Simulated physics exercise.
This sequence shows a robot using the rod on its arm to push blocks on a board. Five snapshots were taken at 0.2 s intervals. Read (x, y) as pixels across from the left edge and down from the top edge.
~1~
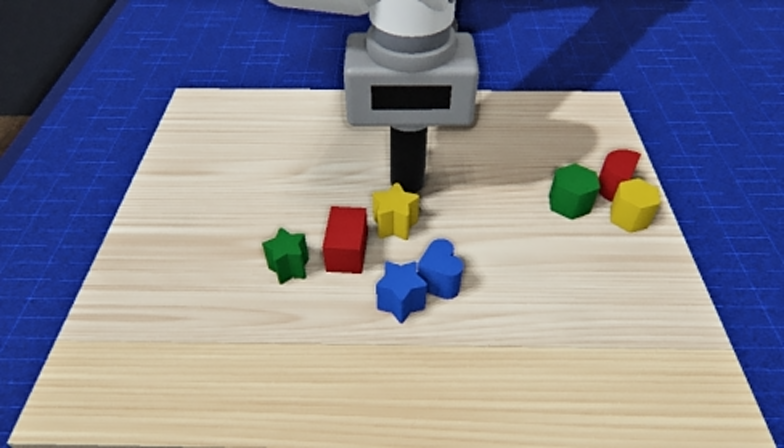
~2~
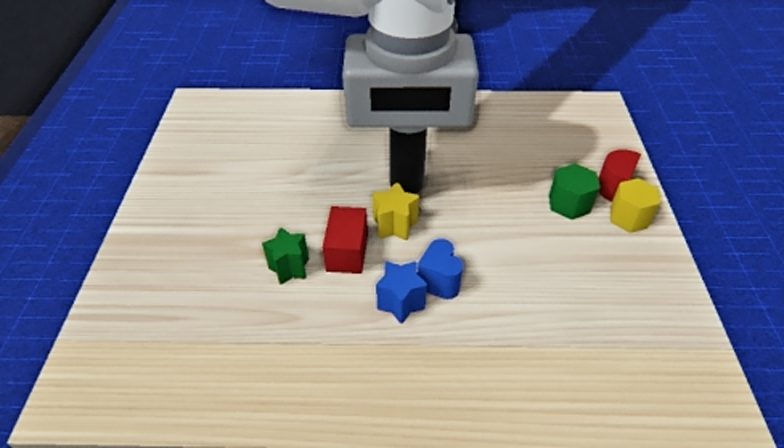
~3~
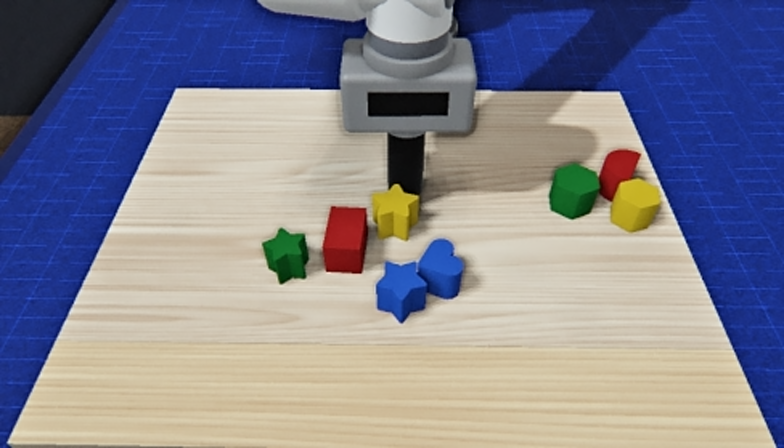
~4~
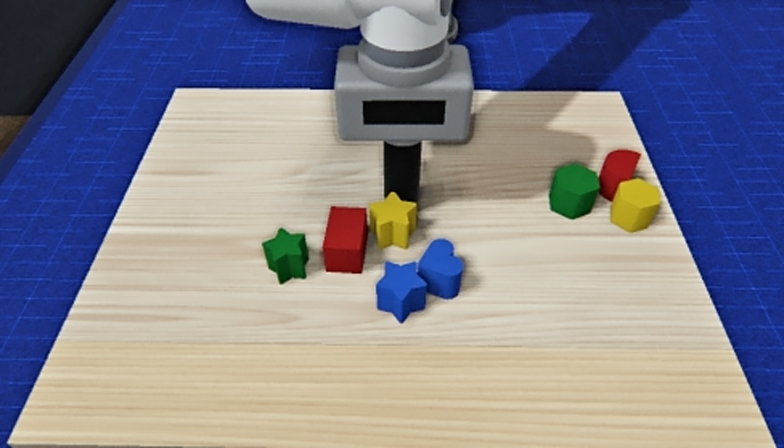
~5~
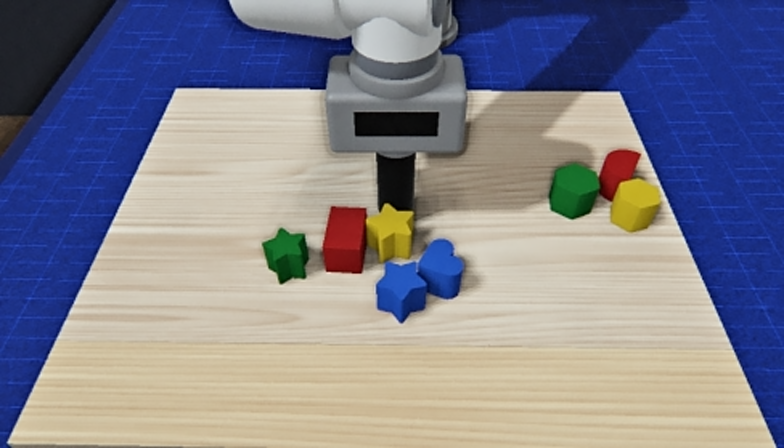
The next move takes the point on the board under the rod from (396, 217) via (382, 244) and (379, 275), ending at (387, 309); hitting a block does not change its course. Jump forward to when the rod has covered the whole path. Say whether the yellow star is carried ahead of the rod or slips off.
Still in front.
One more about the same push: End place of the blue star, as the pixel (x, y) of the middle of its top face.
I think it will end close to (428, 346).
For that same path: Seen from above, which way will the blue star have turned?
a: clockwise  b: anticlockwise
Letter b.
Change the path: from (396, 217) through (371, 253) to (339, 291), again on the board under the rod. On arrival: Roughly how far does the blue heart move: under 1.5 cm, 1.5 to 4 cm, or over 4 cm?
That block covers short of 1.5 cm.
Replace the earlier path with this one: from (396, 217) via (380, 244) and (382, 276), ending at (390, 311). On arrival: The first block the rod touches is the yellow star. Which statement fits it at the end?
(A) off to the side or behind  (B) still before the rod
B - still before the rod.
The first path, step by step. One third of the way, rod at (382, 236); yellow star at (388, 246), turned 35° anticlockwise; blue star at (401, 281).
Two thirds of the way, rod at (379, 268); red rectangular block at (340, 229); yellow star at (385, 281), turned 35° anticlockwise; blue star at (410, 311), turned 60° anticlockwise.
At the end, rod at (387, 302); red rectangular block at (340, 229); yellow star at (392, 319), turned 30° anticlockwise; blue star at (428, 346), turned 90° anticlockwise; blue heart in place.
